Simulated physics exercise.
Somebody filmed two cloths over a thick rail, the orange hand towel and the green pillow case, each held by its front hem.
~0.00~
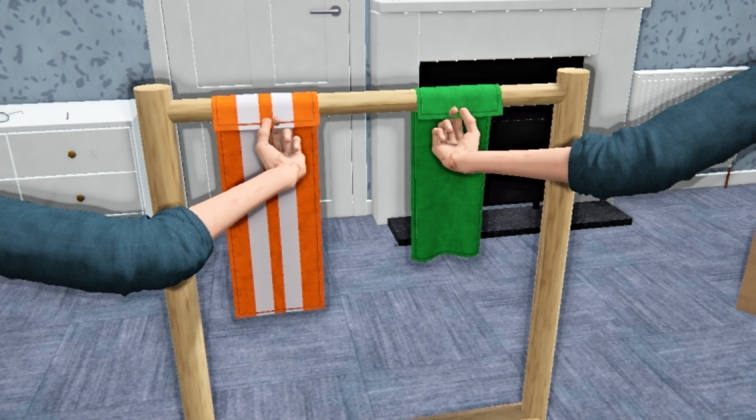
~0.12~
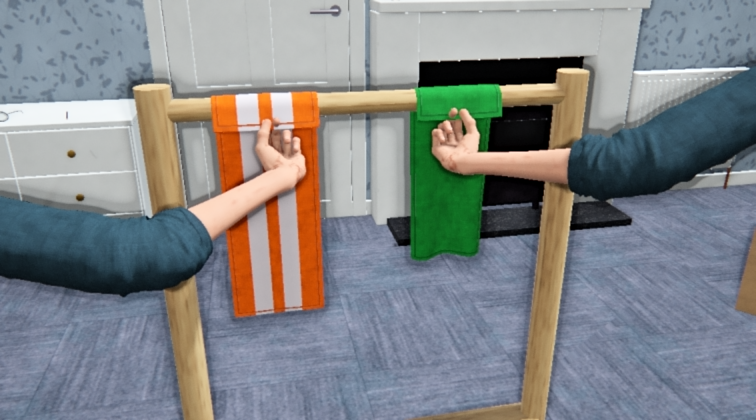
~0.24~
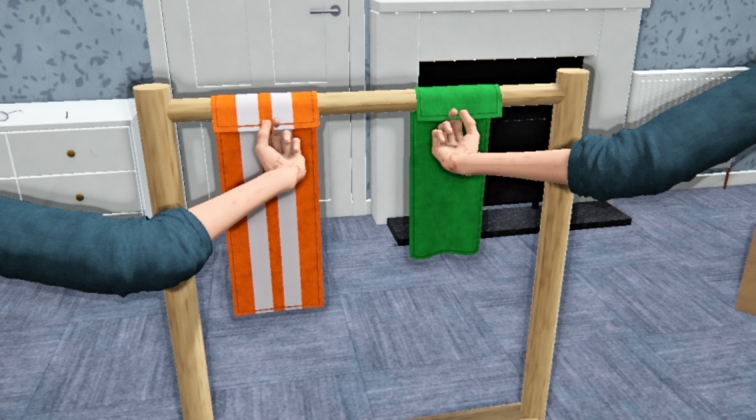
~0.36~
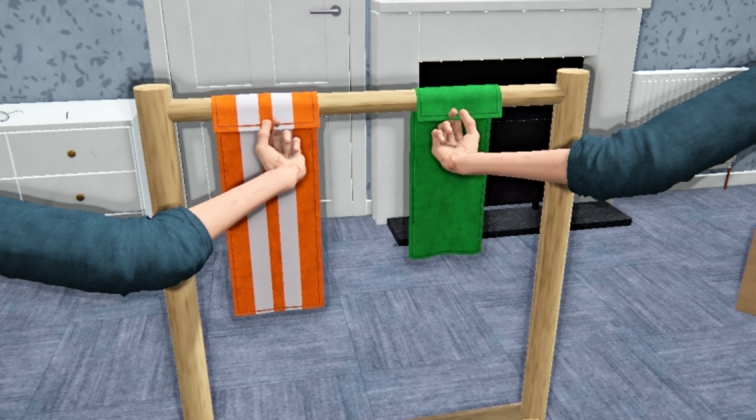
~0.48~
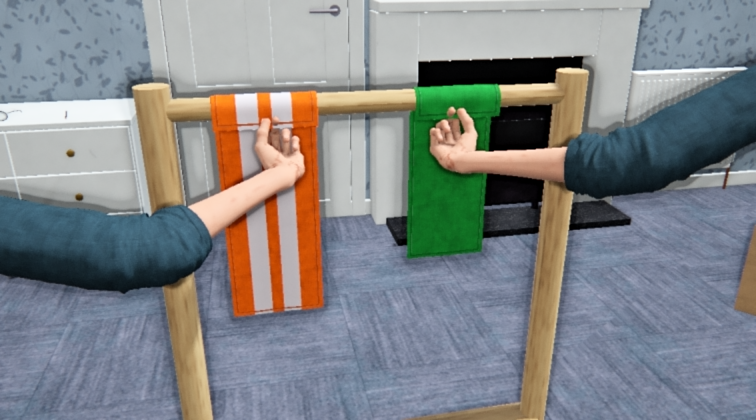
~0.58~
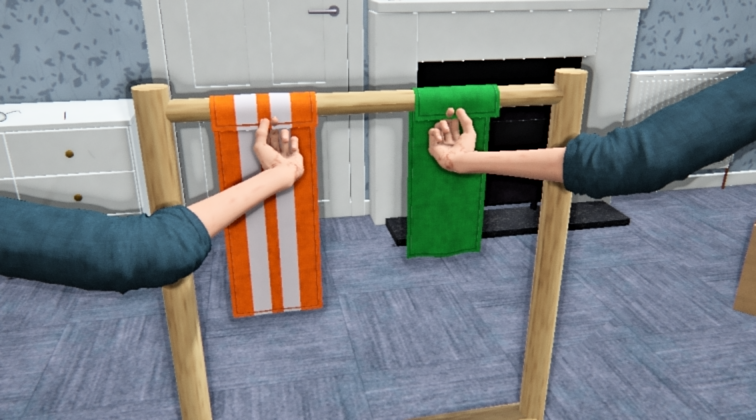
Two hands hold an orange striped cloth and a green cloth on a rail, barely moving.
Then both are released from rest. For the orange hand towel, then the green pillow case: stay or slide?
The orange hand towel is pulled off by its long side, the green pillow case slides off.
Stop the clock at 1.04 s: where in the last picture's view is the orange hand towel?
Close to (284, 384).
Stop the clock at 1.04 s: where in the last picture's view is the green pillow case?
Around (442, 270).
After 1.04 s, hand towel clear of the rail and dropping near (284, 384); pillow case clear of the rail and dropping near (442, 270).
After 1.30 s, hand towel in a heap on the floor; pillow case in a heap on the floor.
In the end, hand towel in a heap on the floor; pillow case in a heap on the floor. The orange hand towel slides off and the green pillow case slips to the floor.
